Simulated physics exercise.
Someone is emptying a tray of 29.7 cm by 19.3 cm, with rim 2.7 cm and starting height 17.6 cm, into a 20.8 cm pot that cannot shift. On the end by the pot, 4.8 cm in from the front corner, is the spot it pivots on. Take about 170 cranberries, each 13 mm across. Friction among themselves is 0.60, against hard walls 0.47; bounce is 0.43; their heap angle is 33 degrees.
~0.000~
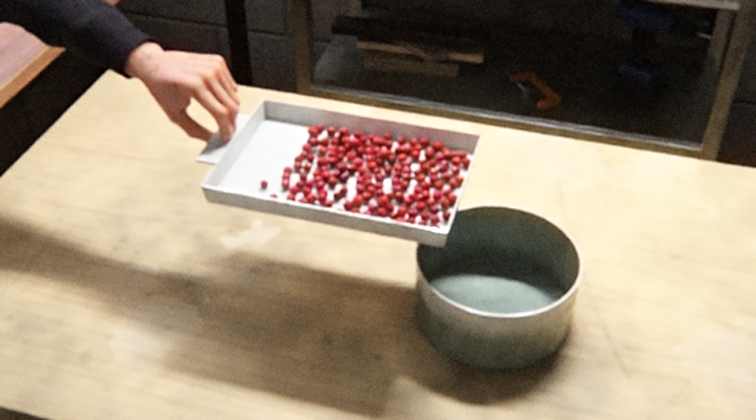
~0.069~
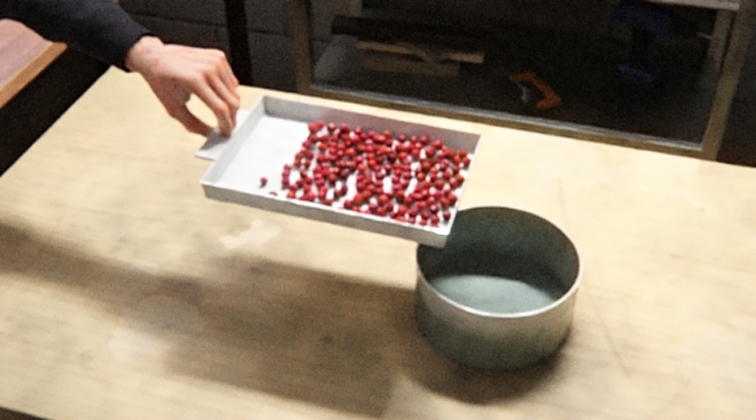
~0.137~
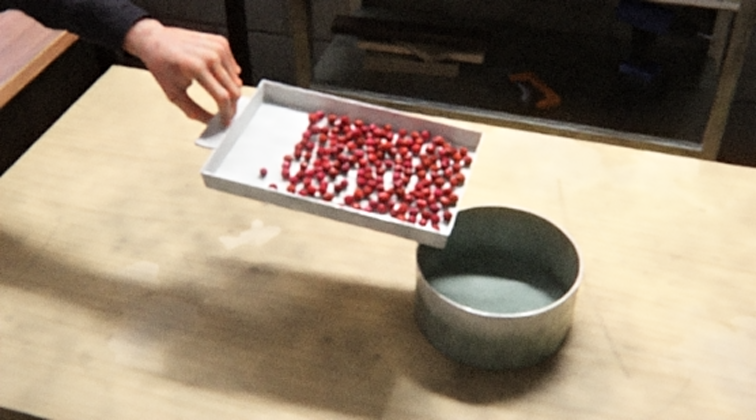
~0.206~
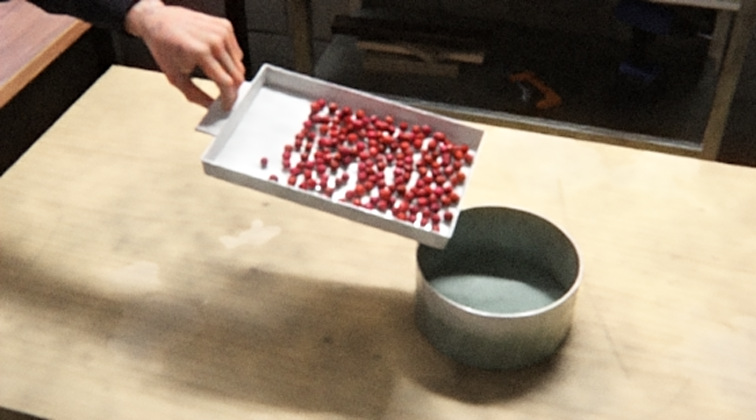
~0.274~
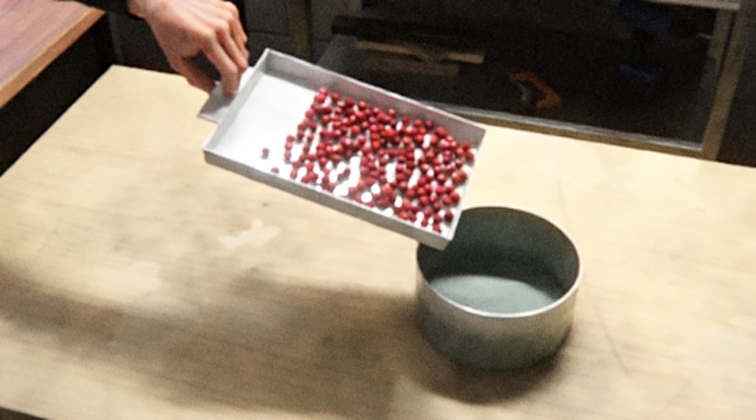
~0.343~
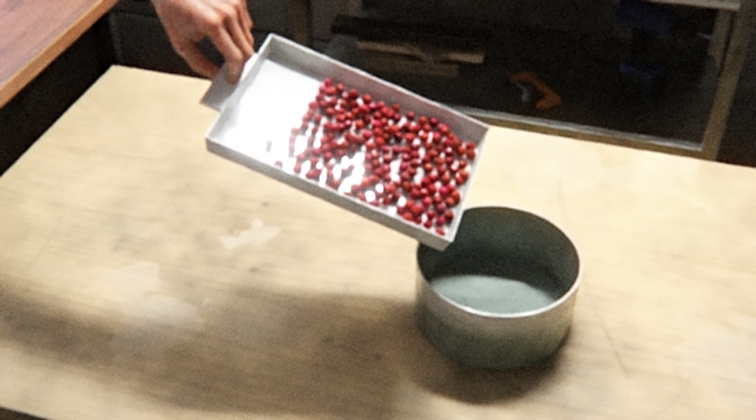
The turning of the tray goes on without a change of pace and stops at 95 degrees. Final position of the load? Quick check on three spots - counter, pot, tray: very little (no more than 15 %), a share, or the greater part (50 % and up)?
Counter - a share; pot - the greater part; left on the tray - very little.
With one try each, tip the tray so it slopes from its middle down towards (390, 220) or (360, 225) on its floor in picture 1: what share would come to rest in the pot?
First try: About 35 percent; second try: About 10 percent.
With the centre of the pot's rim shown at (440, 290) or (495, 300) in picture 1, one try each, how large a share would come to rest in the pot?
Close to 75 in a hundred, then close to 95 in a hundred.
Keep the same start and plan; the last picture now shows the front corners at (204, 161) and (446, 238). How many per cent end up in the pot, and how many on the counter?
Pot 35; counter 60.
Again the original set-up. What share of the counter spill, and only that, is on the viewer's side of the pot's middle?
Some 100 per cent.
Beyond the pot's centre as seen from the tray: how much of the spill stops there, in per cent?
60 per cent.
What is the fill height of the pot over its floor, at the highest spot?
I'd say near 3.0 centimetres.
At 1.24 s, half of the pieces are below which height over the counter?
Roughly 26 centimetres.
After 0.88 s, tilt 55 degrees; the tray holds 100 %, the pot 0 %.
After 1.24 s, tilt 79 degrees; the tray holds 100 %, the pot 0 %.
Then, at 1.68 s, tilt 95 degrees; the tray holds 40 %, the pot 15 %.
By 2.8 s all is still; counter 30 %, pot 65 %, tray 0 %.
